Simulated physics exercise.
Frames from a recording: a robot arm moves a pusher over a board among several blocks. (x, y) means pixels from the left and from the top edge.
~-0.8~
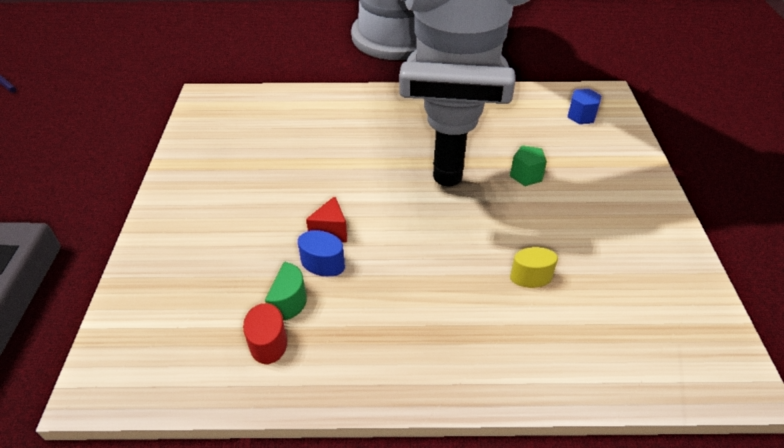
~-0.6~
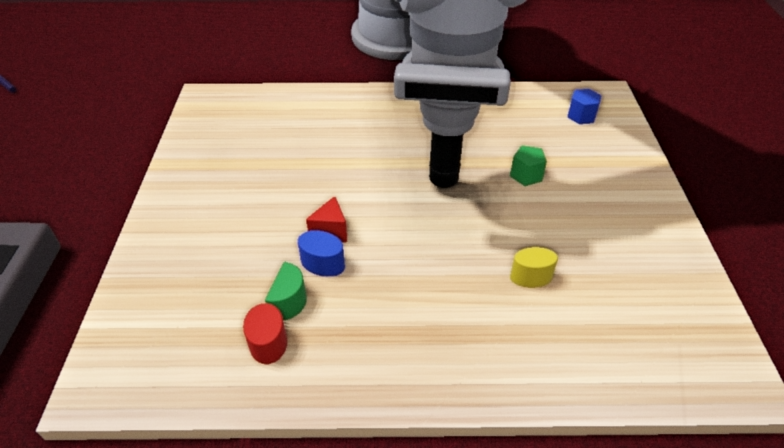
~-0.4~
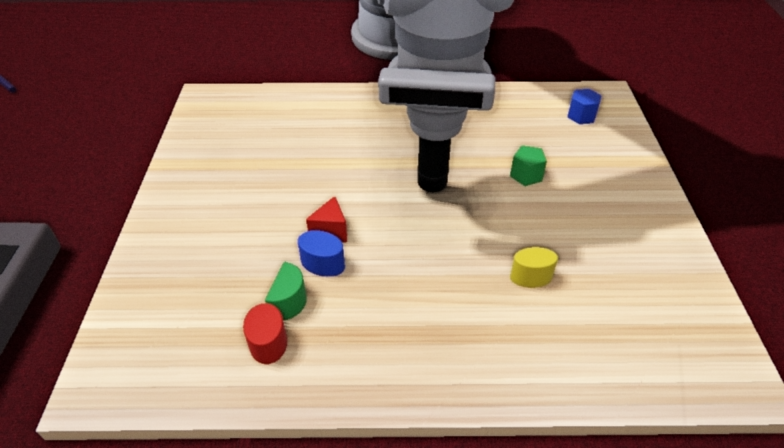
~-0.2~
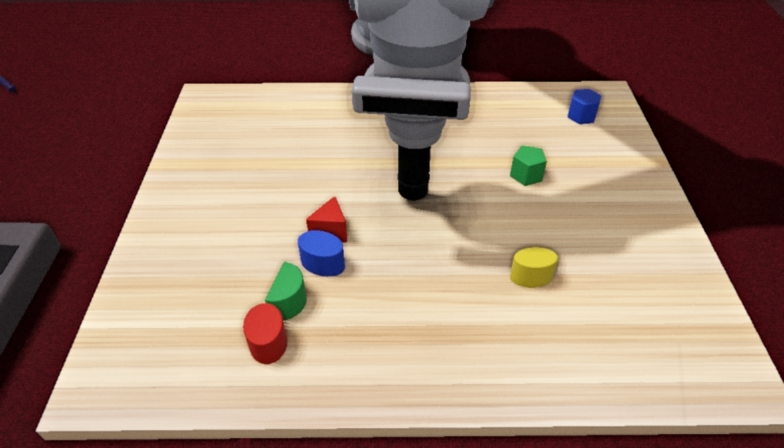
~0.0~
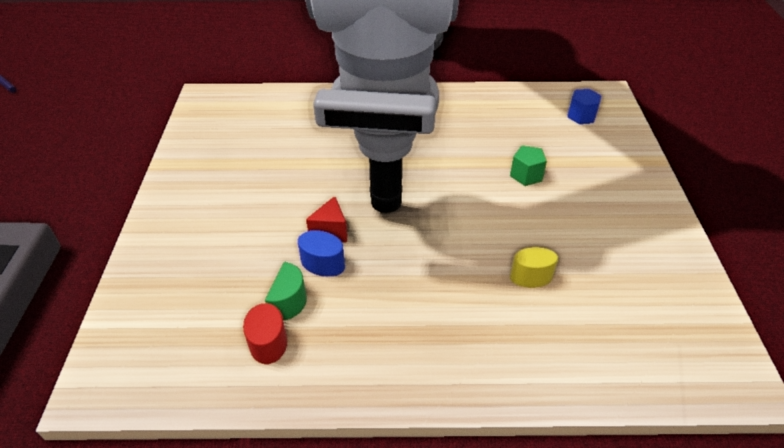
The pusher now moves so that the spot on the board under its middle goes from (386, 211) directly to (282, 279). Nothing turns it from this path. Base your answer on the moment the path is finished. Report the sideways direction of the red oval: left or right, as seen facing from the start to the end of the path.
Measured against the direction from start to end, the red oval shifts toward the left-hand side.
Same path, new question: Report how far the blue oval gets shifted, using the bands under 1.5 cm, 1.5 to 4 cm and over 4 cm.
Ends over 4 cm away.
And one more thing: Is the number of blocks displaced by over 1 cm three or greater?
I'd say yes.
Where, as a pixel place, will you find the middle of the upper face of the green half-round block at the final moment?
Close to (237, 313).
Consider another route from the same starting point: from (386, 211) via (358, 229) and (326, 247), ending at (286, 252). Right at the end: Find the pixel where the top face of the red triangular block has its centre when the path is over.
Close to (270, 213).
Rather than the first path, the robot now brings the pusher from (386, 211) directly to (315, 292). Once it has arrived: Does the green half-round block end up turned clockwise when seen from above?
Answer: No.
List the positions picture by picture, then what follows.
Pusher's lower end (448, 178); red oval (263, 323); green half-round block (286, 282); blue oval (320, 243); red triangular block (329, 211), in the first picture.
Pusher (444, 179); blocks still, in the second picture.
Pusher (432, 183); blocks still, in the third picture.
Pusher (413, 191); blocks still, in the fourth picture.
Pusher (386, 203); red oval (263, 323); green half-round block (286, 282); blue oval (320, 243); red triangular block (329, 211), in the fifth picture.
On the path given first. One third of the way, pusher (353, 225); red triangular block (322, 213), turned 10° clockwise.
Two thirds of the way, pusher (317, 247); red oval (260, 328); green half-round block (278, 286); blue oval (301, 258); red triangular block (297, 218), turned 55° clockwise.
At the end, pusher (280, 271); red oval (252, 350), turned 60° anticlockwise; green half-round block (237, 313), turned 30° anticlockwise; blue oval (257, 284); red triangular block (296, 218), turned 60° clockwise.
